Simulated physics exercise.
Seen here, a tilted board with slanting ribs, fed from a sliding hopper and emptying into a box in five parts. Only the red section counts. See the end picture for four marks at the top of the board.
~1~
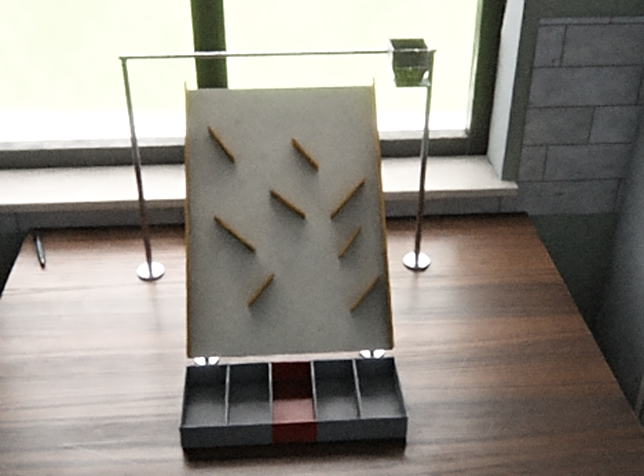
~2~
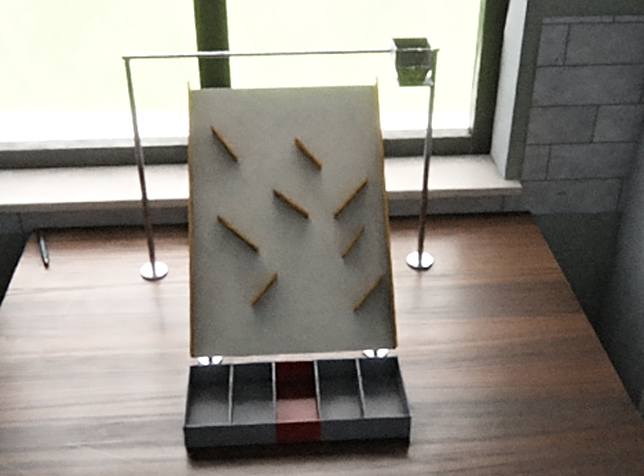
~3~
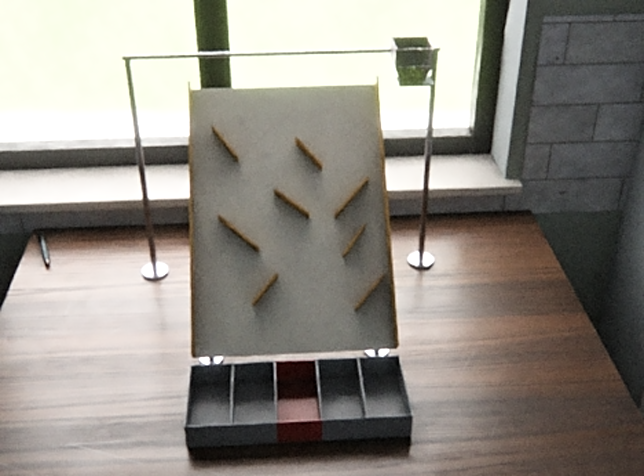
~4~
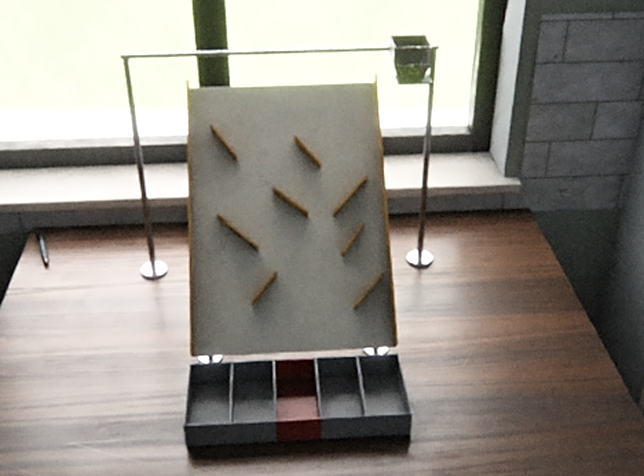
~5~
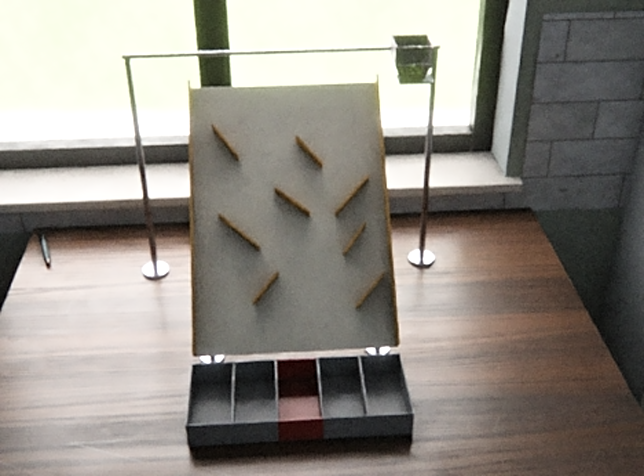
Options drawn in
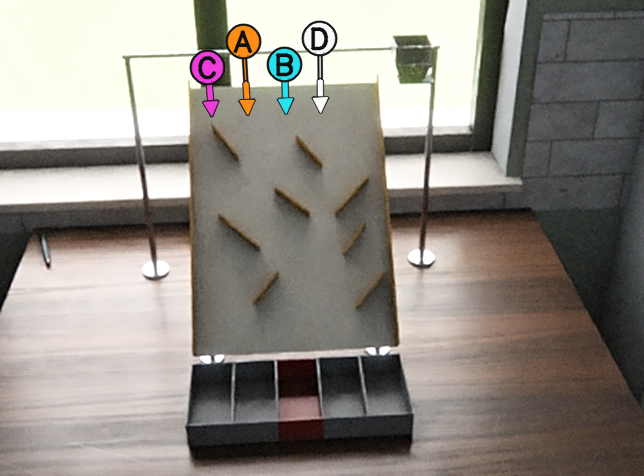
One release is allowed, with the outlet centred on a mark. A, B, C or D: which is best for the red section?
The answer is mark D.
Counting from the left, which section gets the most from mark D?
The third from the left.
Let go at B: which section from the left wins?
The fourth from the left.
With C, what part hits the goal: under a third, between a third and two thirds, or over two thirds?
Mark C gives under a third.
On the marked copy, mark A meets the board at (247, 109); mark B meets the board at (285, 108); mark C meets the board at (211, 110); mark D meets the board at (320, 107).
For mark A, about a quarter in the red section, most in other sections, a stray few outside the box.
For mark B, about a quarter in the red section, most in other sections, a stray few outside the box.
For mark C, a small part in the red section, most in other sections, a small part outside the box.
For mark D, about two thirds in the red section, about a quarter in other sections, a small part outside the box.
